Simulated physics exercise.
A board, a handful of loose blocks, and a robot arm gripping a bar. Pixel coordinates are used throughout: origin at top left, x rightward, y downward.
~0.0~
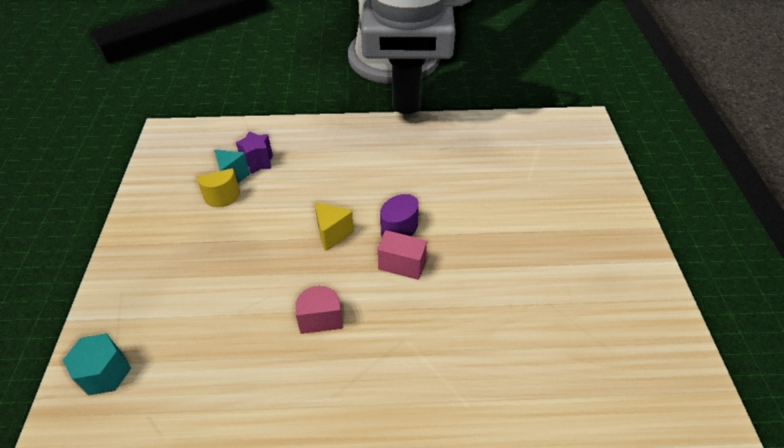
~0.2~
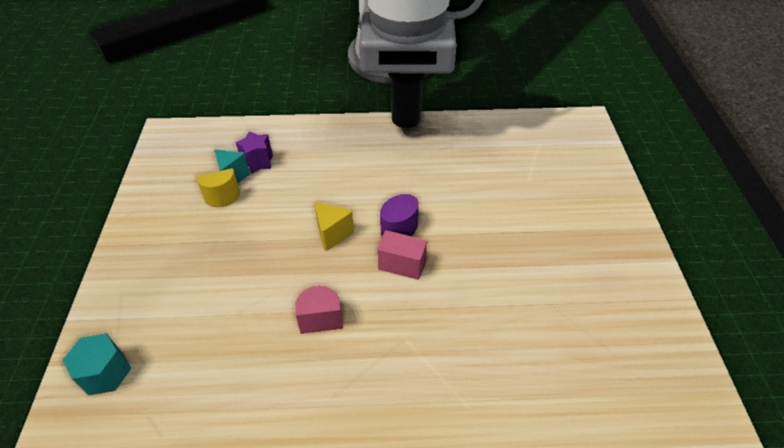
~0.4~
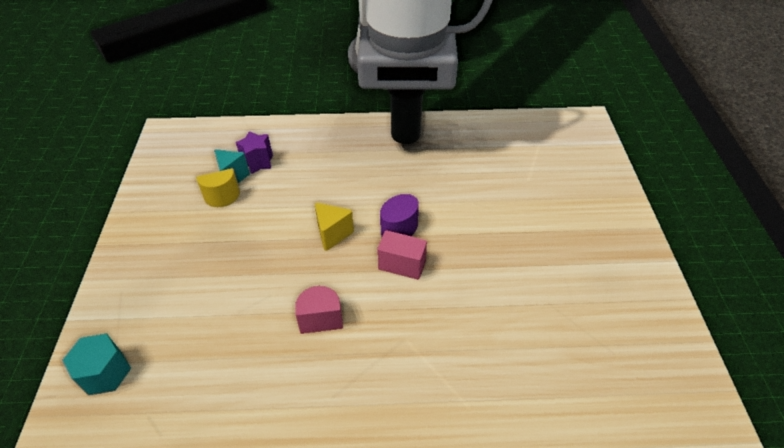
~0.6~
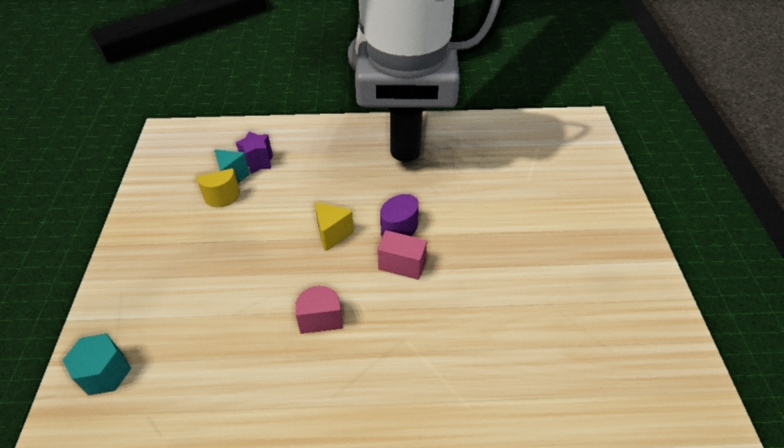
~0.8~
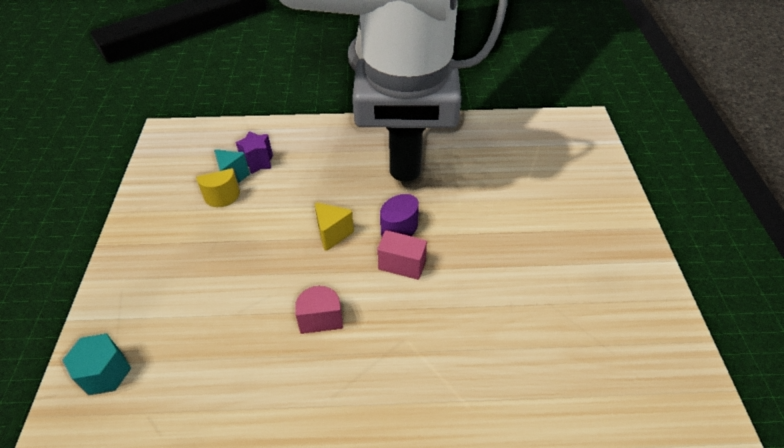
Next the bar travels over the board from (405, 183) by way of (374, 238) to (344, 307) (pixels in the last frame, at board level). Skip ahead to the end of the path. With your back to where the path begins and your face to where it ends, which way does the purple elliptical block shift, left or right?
Pushed left.
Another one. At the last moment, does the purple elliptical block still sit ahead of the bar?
I believe not.
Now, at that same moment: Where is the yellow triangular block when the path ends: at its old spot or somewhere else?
The yellow triangular block will stay where it is.
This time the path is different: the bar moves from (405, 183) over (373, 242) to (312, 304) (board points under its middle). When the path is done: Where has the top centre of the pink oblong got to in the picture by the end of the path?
The pink oblong ends near (411, 274).
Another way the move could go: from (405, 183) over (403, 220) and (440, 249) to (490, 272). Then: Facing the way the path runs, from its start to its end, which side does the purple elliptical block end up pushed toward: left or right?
The answer is right: Facing from the path's start to its end, that's where the purple elliptical block shifts.
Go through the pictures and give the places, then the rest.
Bar tip (406, 106); block tops, pink D-shaped block (317, 300); yellow triangular block (330, 214); purple elliptical block (400, 207); pink oblong (402, 245), in the first picture.
Bar (406, 120); blocks unchanged, in the second picture.
Bar (406, 135); blocks unchanged, in the third picture.
Bar (406, 152); blocks unchanged, in the fourth picture.
Bar (405, 171); pink D-shaped block (317, 300); yellow triangular block (330, 214); purple elliptical block (400, 207); pink oblong (402, 245), in the fifth picture.
The first path, step by step. One third of the way, bar (384, 207); purple elliptical block (395, 223); pink oblong (402, 249), turned 20° anticlockwise.
Two thirds of the way, bar (363, 249); purple elliptical block (387, 264), turned 45° anticlockwise; pink oblong (416, 277), turned 90° anticlockwise.
At the end, bar (343, 296); pink D-shaped block (309, 309), turned 15° clockwise; yellow triangular block in place; purple elliptical block (388, 290), turned 105° anticlockwise; pink oblong (423, 281), turned 115° anticlockwise.
